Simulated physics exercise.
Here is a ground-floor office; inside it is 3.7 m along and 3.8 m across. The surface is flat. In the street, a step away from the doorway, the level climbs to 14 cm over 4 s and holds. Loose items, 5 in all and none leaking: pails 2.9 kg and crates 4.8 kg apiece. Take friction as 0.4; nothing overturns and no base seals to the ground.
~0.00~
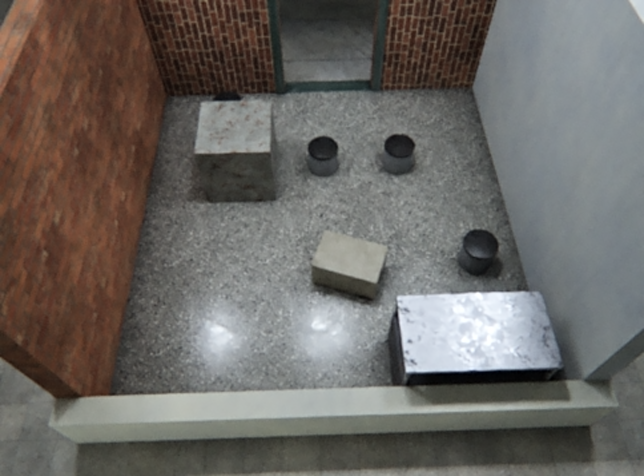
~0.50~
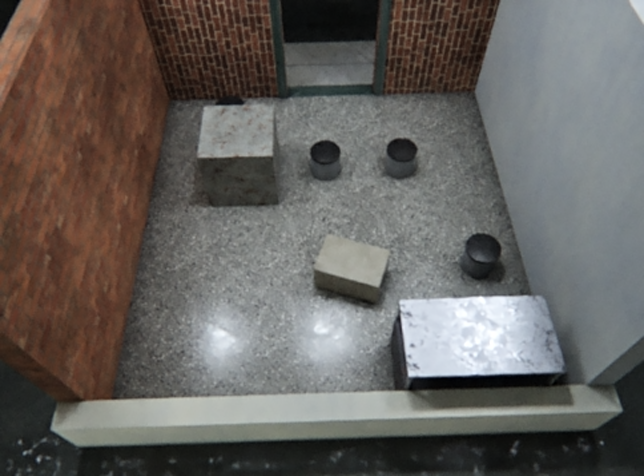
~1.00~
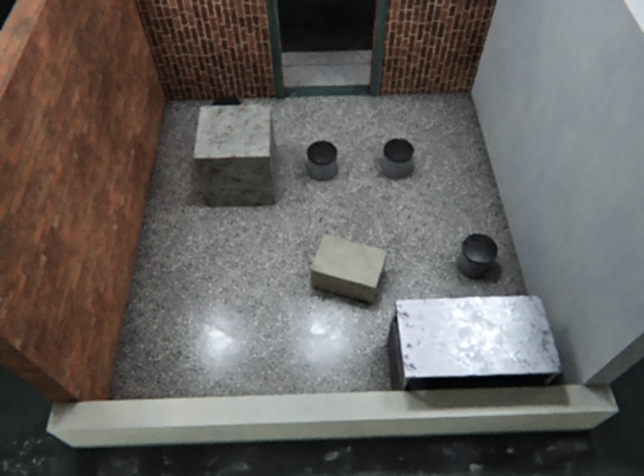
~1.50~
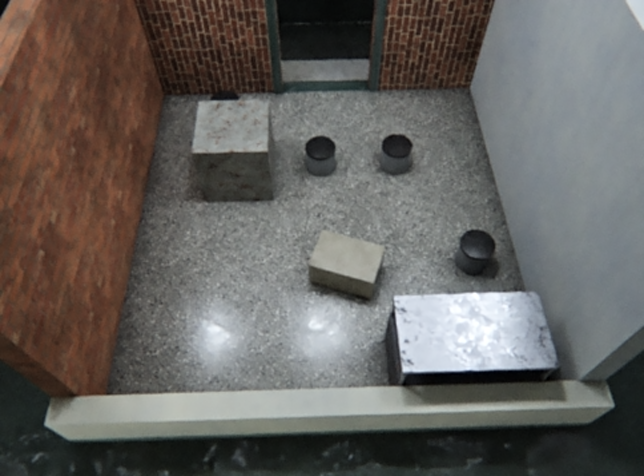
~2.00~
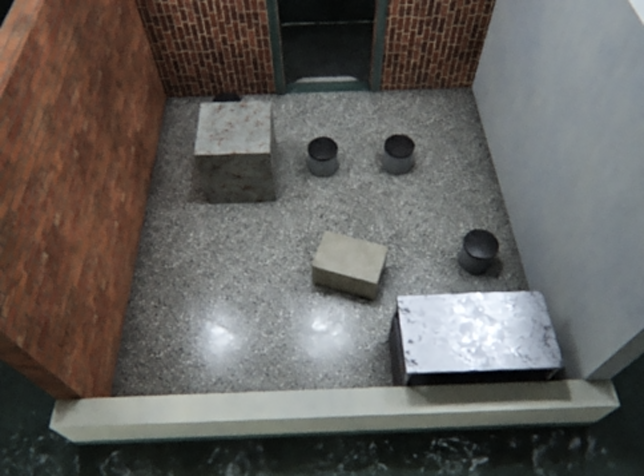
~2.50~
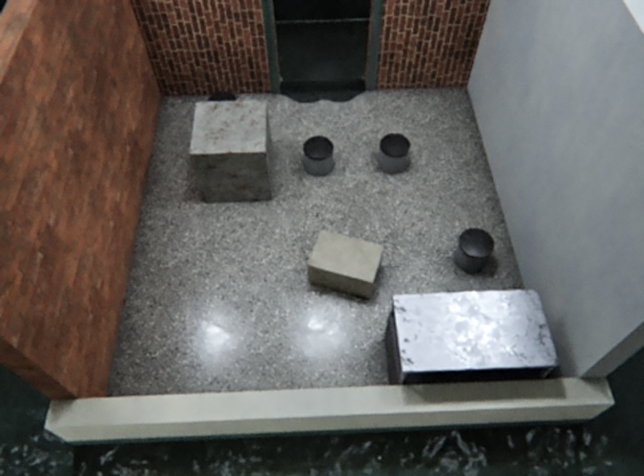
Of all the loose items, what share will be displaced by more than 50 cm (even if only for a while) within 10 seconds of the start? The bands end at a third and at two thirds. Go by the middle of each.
It is one to two thirds.
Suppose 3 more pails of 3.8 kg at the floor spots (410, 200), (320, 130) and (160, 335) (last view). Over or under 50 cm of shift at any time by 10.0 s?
In that order: Past it, past it, under.
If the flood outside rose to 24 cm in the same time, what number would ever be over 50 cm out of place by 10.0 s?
In that case 5 of them.
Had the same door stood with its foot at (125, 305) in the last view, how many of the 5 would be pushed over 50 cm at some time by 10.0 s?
Then 2.
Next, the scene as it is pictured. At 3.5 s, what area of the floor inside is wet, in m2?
About 1.0 m2.
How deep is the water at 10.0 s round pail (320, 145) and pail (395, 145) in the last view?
About 4 and 6 cm.
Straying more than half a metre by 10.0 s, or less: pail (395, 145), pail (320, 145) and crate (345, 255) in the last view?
In turn: More, over, more.
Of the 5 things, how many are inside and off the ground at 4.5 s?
I count 0.
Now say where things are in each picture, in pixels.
The first frame shows a pail at (227, 101) rests on the ground; a crate at (350, 256), on the bottom; 0.0 m2 under water; 0 of 5 have shifted.
The second frame shows a pail at (229, 105) rests on the ground; a crate at (352, 260), on the bottom; water covers 0.0 m2; 0 of 5 have shifted.
The third frame shows a pail at (226, 105) rests on the ground; a crate at (349, 260), on the bottom; water covers 0.0 m2; 0 of 5 have shifted.
The fourth frame shows a pail at (224, 100) rests on the ground; a crate at (347, 256), on the bottom; water covers 0.0 m2; 0 of 5 have shifted.
The fifth frame shows a pail at (226, 102), on the bottom; a crate at (350, 256), on the bottom; water covers 0.0 m2; 0 of 5 have shifted.
The sixth frame shows a pail at (222, 101) rests on the ground; a crate at (346, 255) rests on the ground; water covers 0.1 m2; 0 of 5 have shifted.
After 3.5 s 0 of 5 are over 50 cm from their spots; 0 afloat.
After 4.5 s 0 of 5 are over 50 cm from their spots; 0 afloat.
After 7.0 s 3 of 5 are over 50 cm from their spots; 1 afloat.
After 10.0 s 3 of 5 are over 50 cm from their spots, and 3 have been at some point; 4 afloat.
